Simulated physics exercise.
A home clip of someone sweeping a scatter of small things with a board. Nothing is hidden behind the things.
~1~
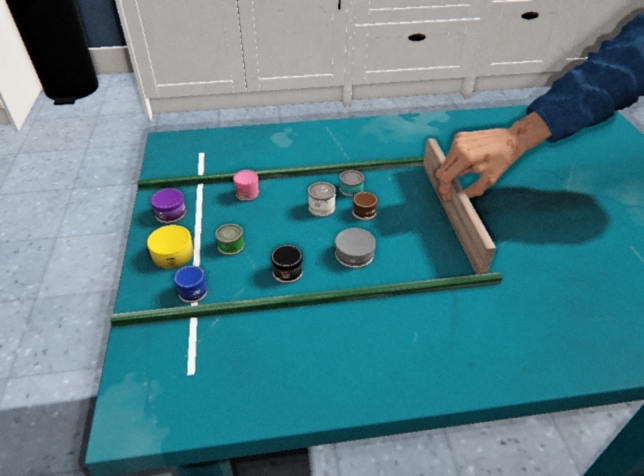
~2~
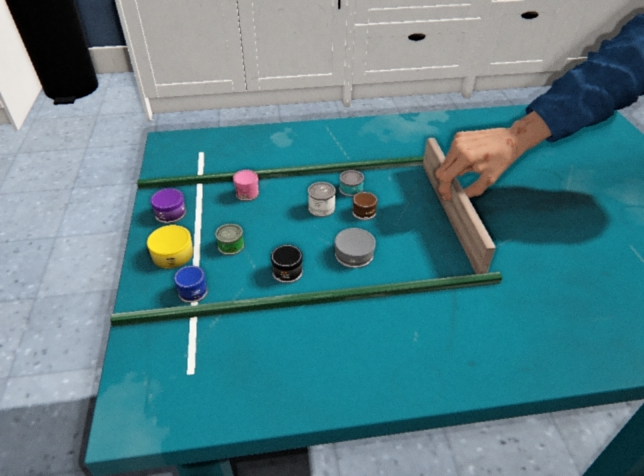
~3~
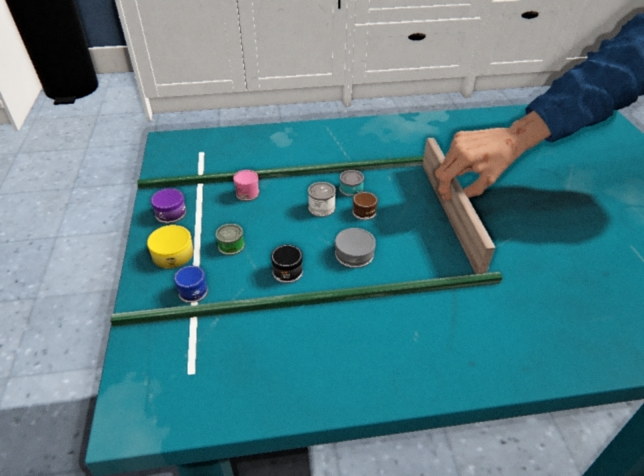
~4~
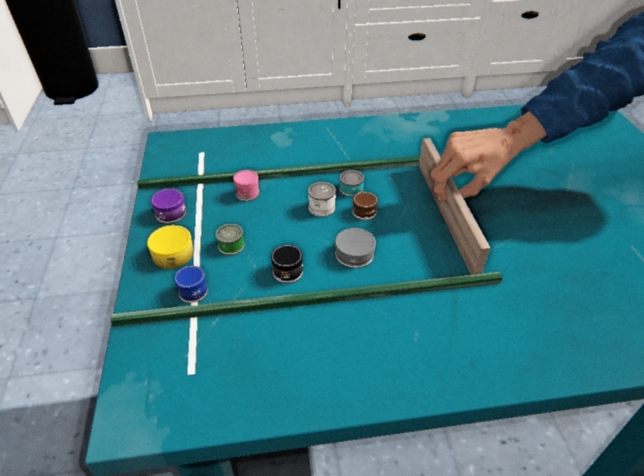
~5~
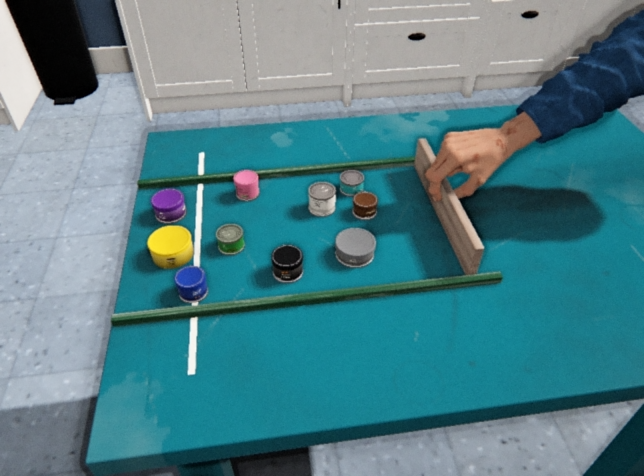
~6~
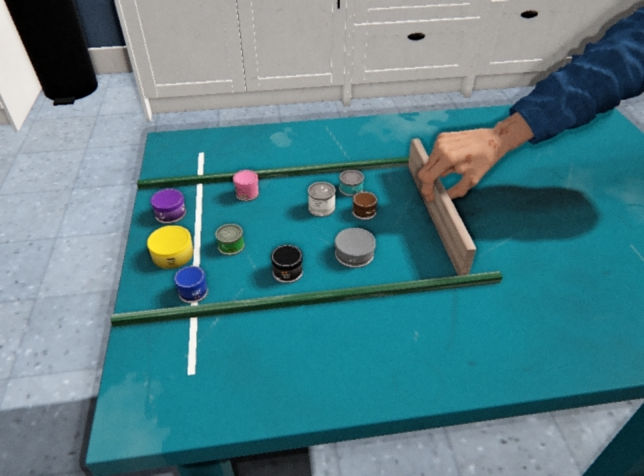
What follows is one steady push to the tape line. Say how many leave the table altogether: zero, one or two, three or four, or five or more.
The number that fall off is zero.
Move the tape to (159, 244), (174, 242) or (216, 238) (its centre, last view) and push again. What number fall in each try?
The counts: 4, 1 and 0.
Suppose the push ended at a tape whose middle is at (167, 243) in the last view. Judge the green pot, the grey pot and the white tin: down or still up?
The green pot stays on; the grey pot does not fall; the white tin survives.
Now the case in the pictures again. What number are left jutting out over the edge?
Overhanging: 1.
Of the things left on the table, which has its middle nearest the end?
It is the yellow tub.
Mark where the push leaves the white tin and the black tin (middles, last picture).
Near (183, 208) and (177, 292).
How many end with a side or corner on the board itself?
The number is 5.
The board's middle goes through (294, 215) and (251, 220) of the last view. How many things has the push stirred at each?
First 5, then 7.
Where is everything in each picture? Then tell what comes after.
The first frame shows purple pot (169, 206); yellow tub (171, 247); blue tin (191, 284); board (454, 201); tape (197, 240).
The second frame shows yellow tub (171, 247); grey pot (355, 248).
The third frame shows blue tin (192, 284); board (453, 201).
The fourth frame shows purple pot (169, 206); turquoise tin (352, 184).
The fifth frame shows yellow tub (171, 247); white tin (322, 200).
The sixth frame shows purple pot (169, 206); yellow tub (171, 247); blue tin (192, 285); board (437, 202); tape (197, 240).
Early on, none off yet; purple pot at rest near (169, 206); yellow tub at rest near (171, 247); blue tin at rest near (192, 285).
Finally, the number that fall off is zero.
